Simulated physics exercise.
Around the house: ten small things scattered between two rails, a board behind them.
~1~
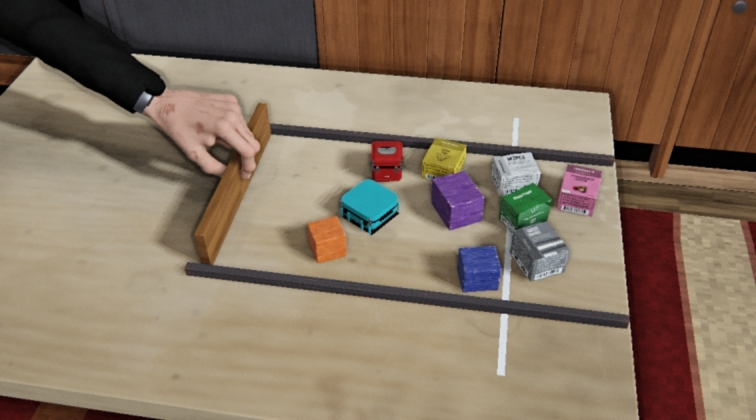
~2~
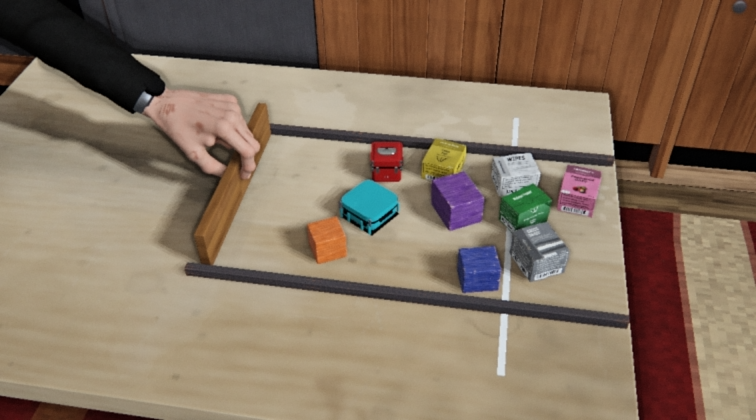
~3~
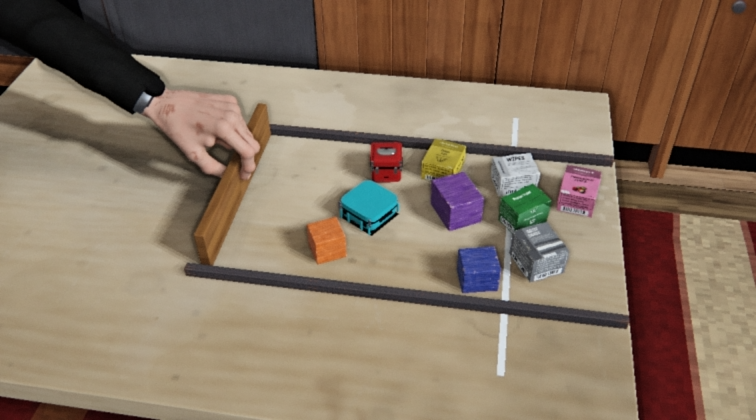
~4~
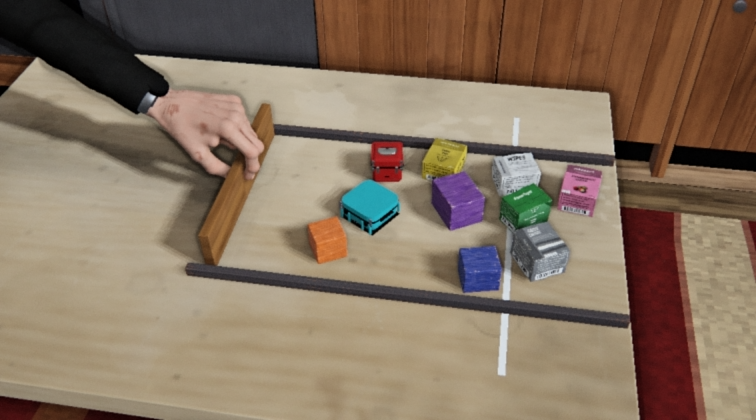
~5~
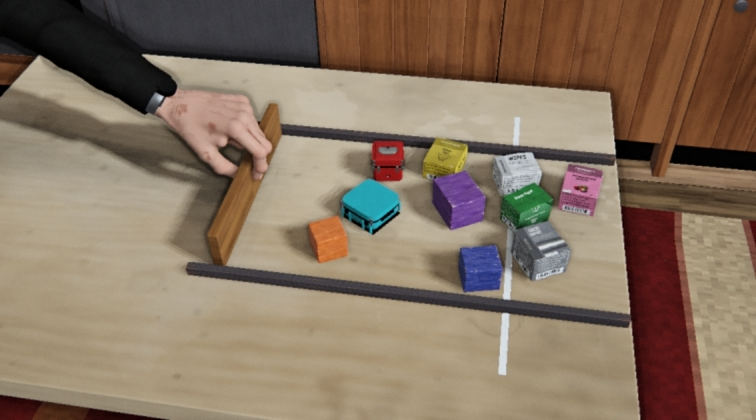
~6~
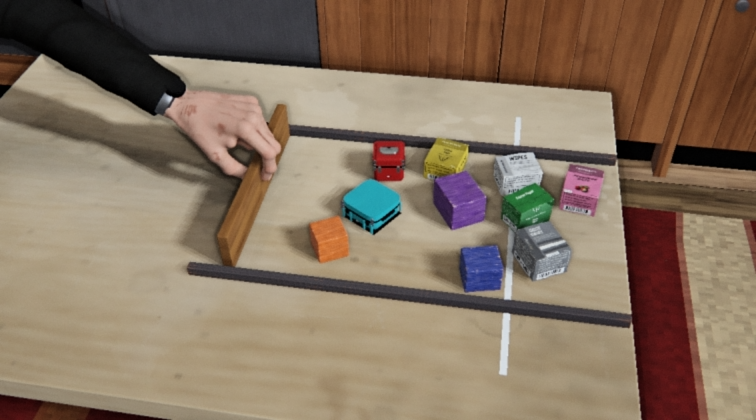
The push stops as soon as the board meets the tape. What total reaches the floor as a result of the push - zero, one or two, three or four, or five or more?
The total on the floor is one or two.
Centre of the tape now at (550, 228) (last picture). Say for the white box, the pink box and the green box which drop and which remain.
White box goes off, pink box goes off, green box goes off.
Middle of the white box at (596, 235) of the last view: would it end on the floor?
From that start, the object then does not stay.
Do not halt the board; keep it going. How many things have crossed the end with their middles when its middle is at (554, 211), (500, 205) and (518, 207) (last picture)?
Taking the places in turn, the counts are 3, 1 and 1.
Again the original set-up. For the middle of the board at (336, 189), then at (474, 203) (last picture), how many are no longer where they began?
It comes to 1 for the first spot, 10 for the other.
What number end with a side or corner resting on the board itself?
It is in contact with 3.
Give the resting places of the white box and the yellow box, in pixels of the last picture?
Look around (604, 185) for the first and around (564, 169) for the second.
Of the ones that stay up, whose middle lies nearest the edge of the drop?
Nearest at the end: The green box.
Soon after, none off yet; pink box at rest near (582, 190); grey box at rest near (541, 251); green box at rest near (527, 209).
After that, none off yet; pink box at rest near (582, 190); grey box at rest near (541, 251); green box displaced a little near (542, 210).
In the end, the number that fall off is one or two; gone, pink box.
